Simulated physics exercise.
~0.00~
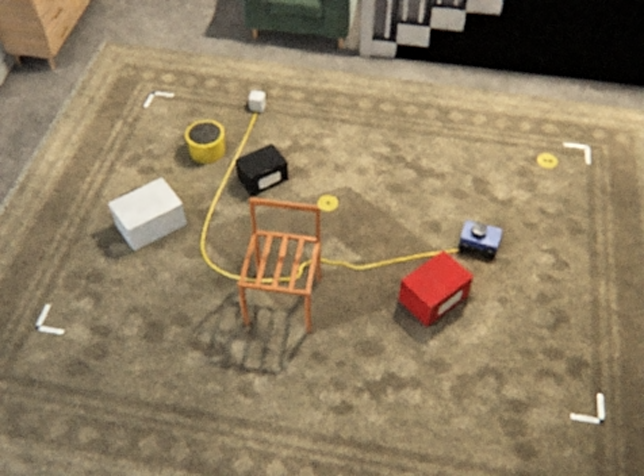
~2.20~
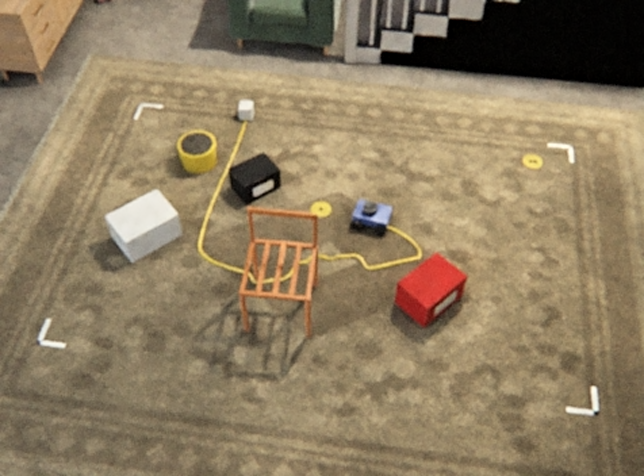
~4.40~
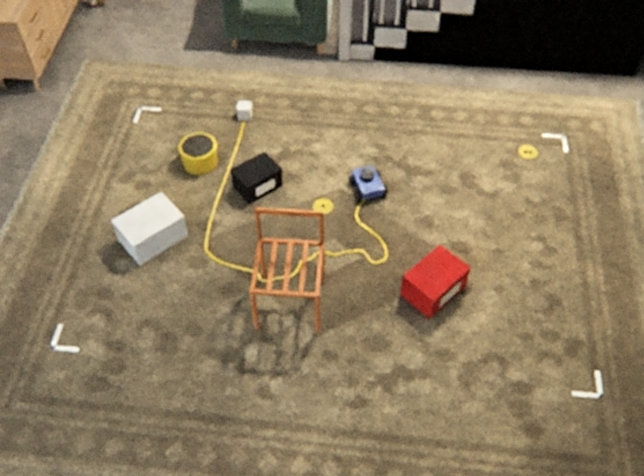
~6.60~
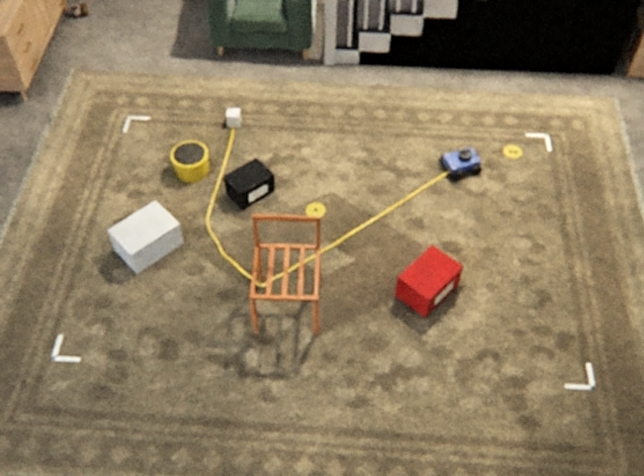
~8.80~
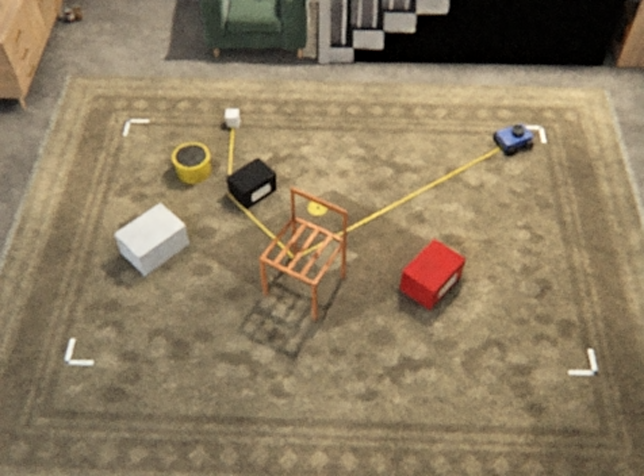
A blue cart trailing a yellow lead moves left, then far right, shifting the orange chair.
